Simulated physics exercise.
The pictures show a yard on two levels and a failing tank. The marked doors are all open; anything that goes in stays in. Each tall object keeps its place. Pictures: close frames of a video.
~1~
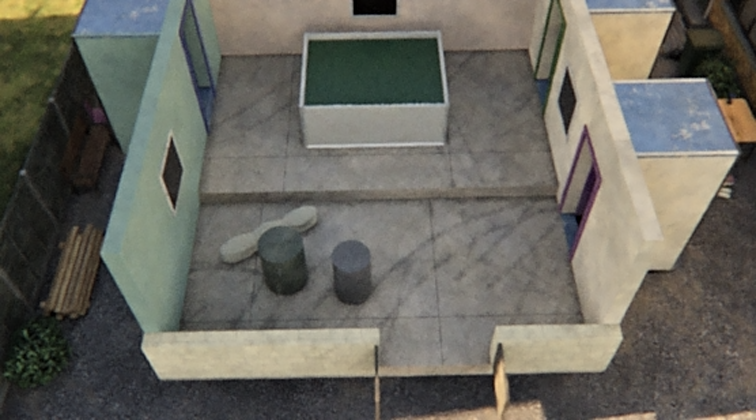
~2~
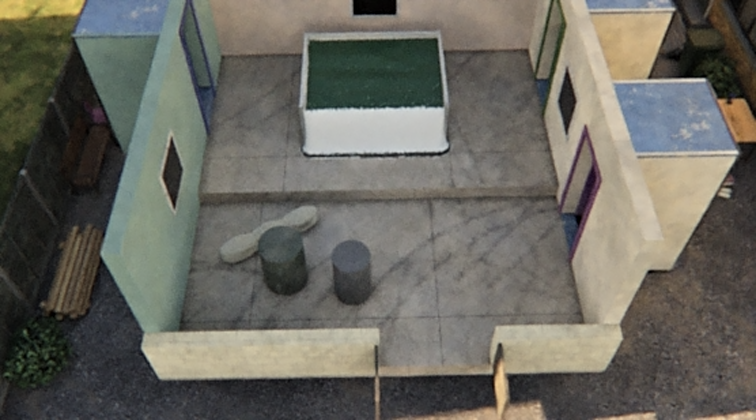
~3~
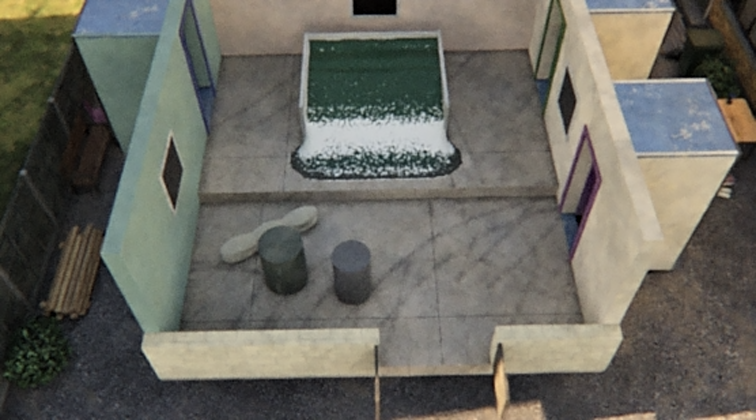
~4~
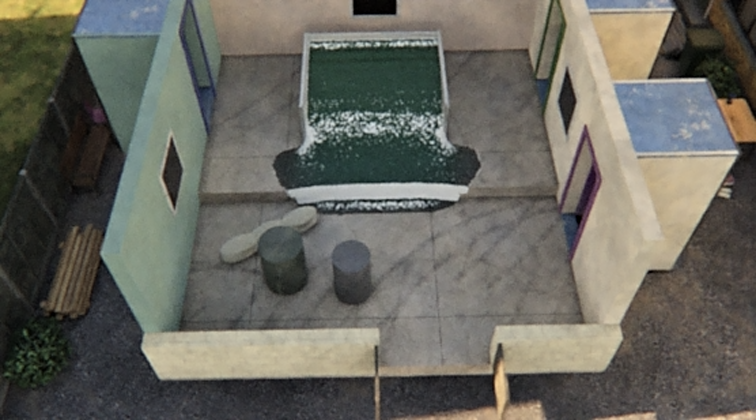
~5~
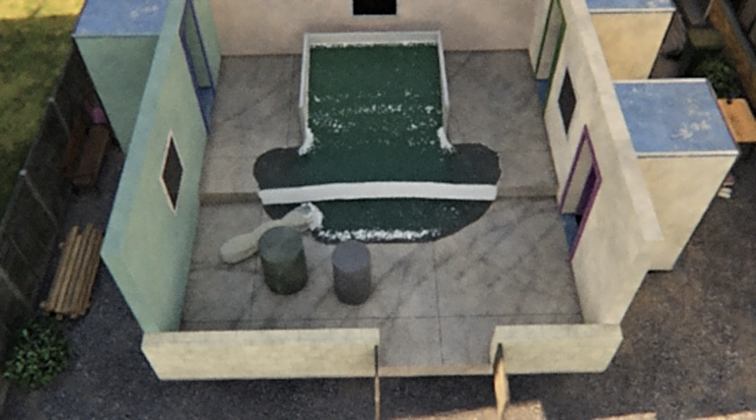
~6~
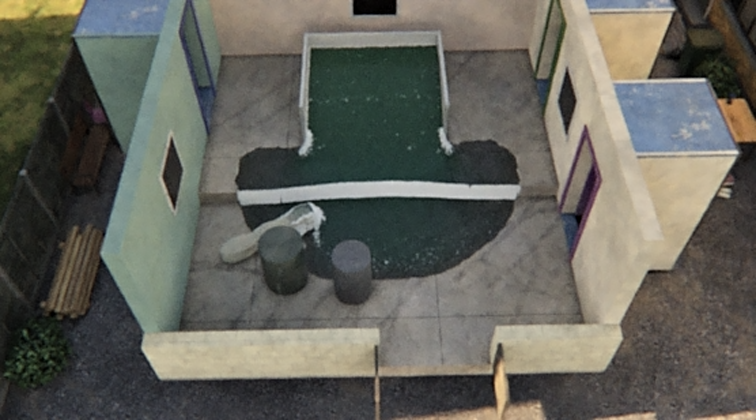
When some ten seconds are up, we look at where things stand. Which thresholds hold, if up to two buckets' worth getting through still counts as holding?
The purple door does not hold; the blue door holds; the green door holds.
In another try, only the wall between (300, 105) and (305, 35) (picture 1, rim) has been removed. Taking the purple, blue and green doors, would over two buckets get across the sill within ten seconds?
The purple one tops the mark; the blue one tops the mark; the green one tops the mark.
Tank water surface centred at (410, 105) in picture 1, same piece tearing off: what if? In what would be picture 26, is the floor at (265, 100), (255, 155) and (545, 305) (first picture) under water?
The three spots read left dry, left dry, swamped.
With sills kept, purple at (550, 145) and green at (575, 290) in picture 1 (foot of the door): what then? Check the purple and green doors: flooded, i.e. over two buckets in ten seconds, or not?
The purple door falls short and the green door exceeds it.
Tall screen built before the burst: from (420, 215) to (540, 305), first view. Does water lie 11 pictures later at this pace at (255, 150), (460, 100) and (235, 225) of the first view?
As listed: No water, free of water, awash.
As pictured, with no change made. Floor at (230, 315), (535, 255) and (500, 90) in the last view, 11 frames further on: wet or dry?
First spot inundated, second inundated, third not wet.
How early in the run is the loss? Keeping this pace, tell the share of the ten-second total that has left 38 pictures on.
About 75 per cent.
A moment on, water covers 55 % of the floor; the purple door wet at the sill, nothing in, the blue door not reached, the green door not reached.
Next, water covers 60 % of the floor; the purple door under two buckets in, the blue door not reached, the green door not reached.
Then, water covers 60 % of the floor; the purple door over two buckets in, the blue door not reached, the green door not reached.
Later, water covers 55 % of the floor; the purple door far over two buckets in, the blue door not reached, the green door not reached.
In the end, water covers 55 % of the floor; the purple door far over two buckets in, the blue door not reached, the green door not reached.
